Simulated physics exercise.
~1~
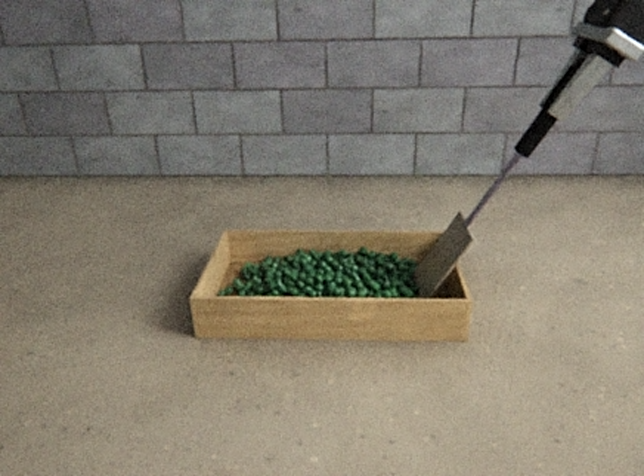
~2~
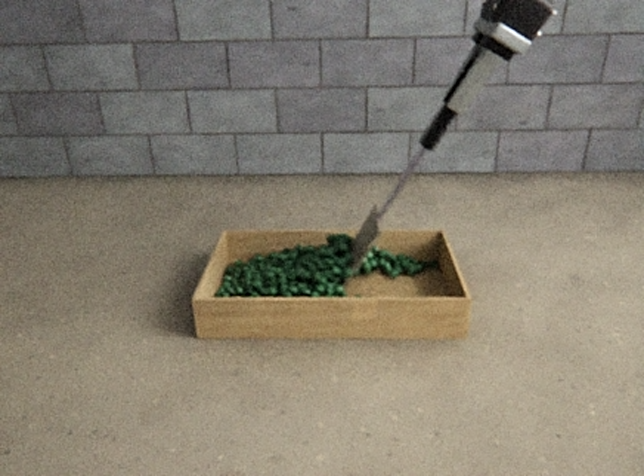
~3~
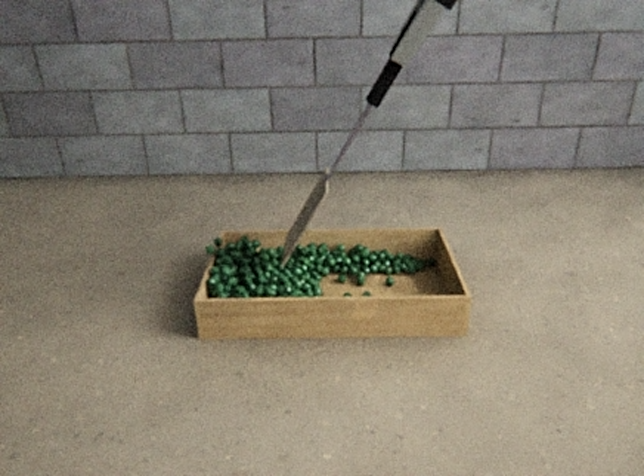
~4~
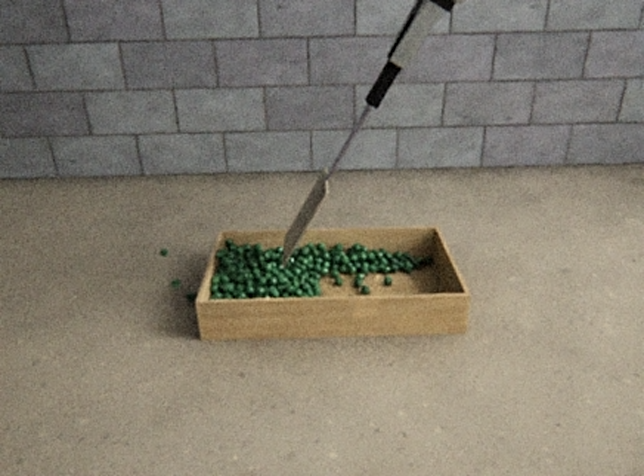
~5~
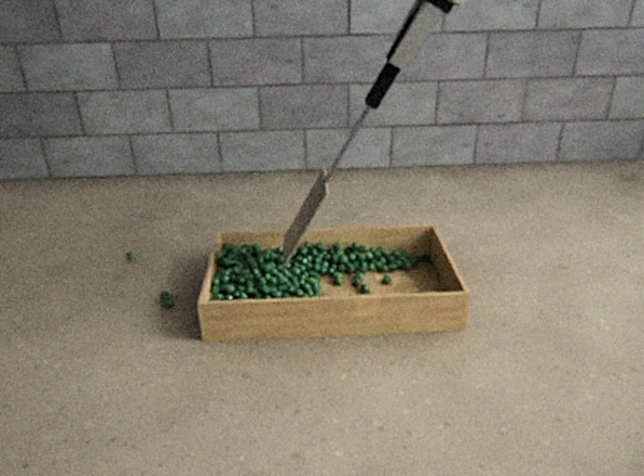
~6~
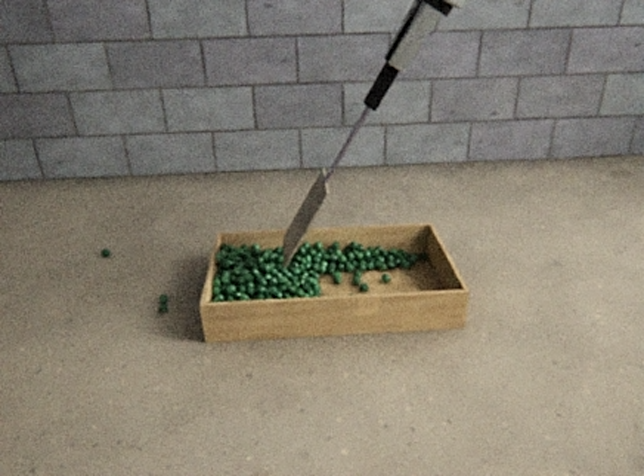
Robot paddle pushing green beads leftward through a wooden tray, then lifting slightly and stopping as a few spill onto the tabletop.
